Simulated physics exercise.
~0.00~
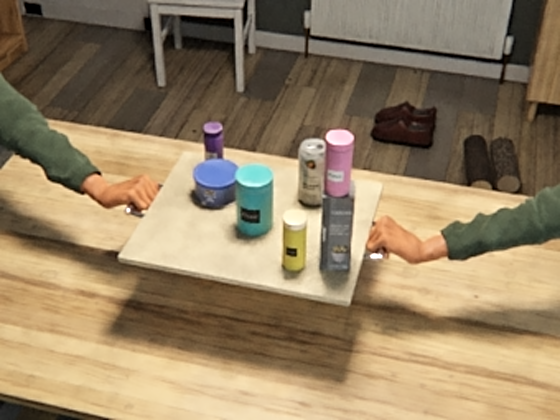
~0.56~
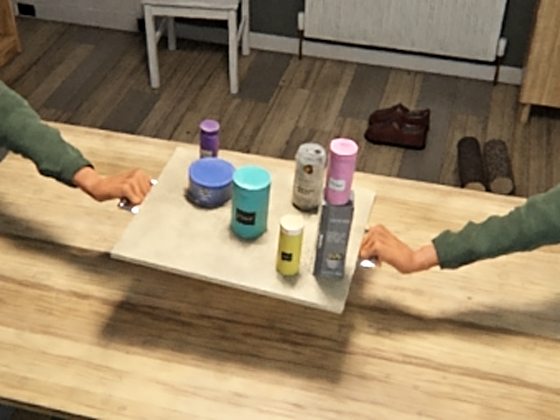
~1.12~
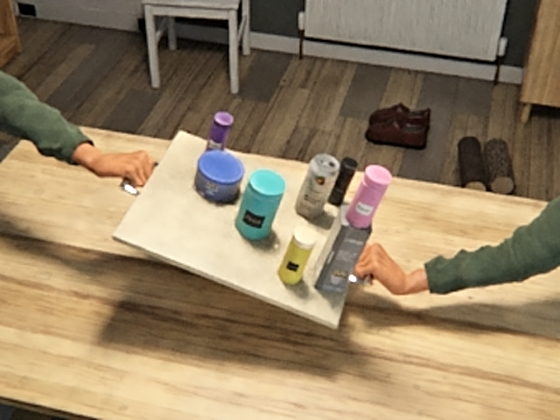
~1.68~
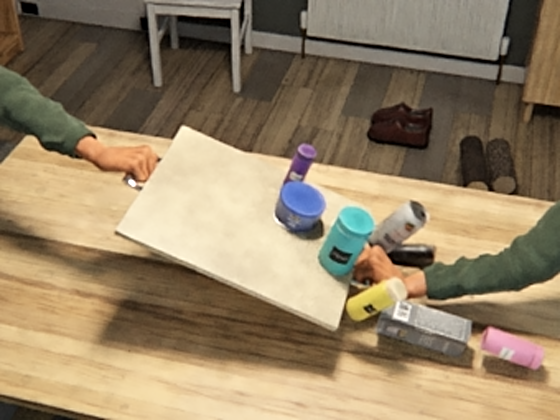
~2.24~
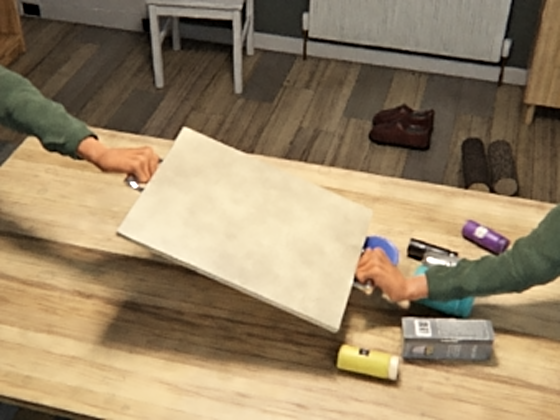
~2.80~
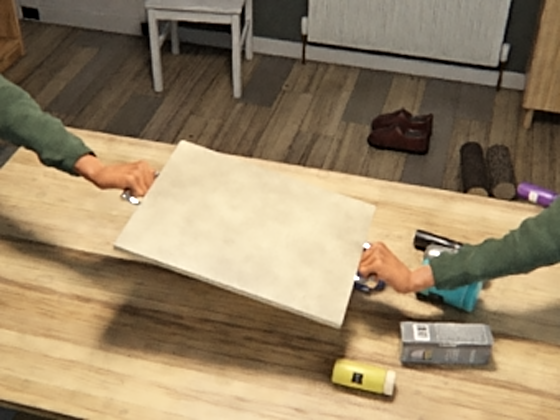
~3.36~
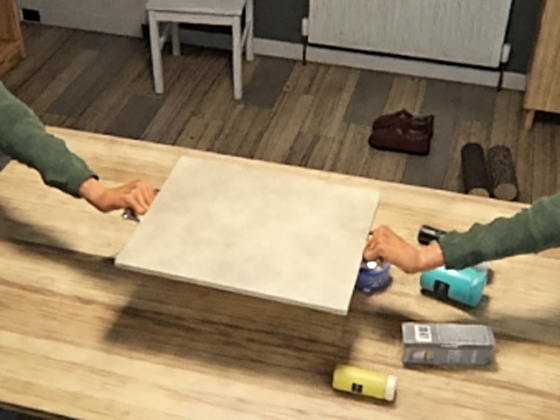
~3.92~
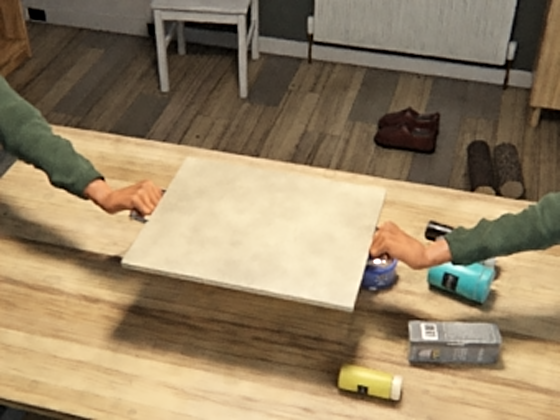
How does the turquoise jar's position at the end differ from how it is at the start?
At the start the turquoise jar stands upright on the tray. At the end it lies on its side on the table, to the right of the tray.
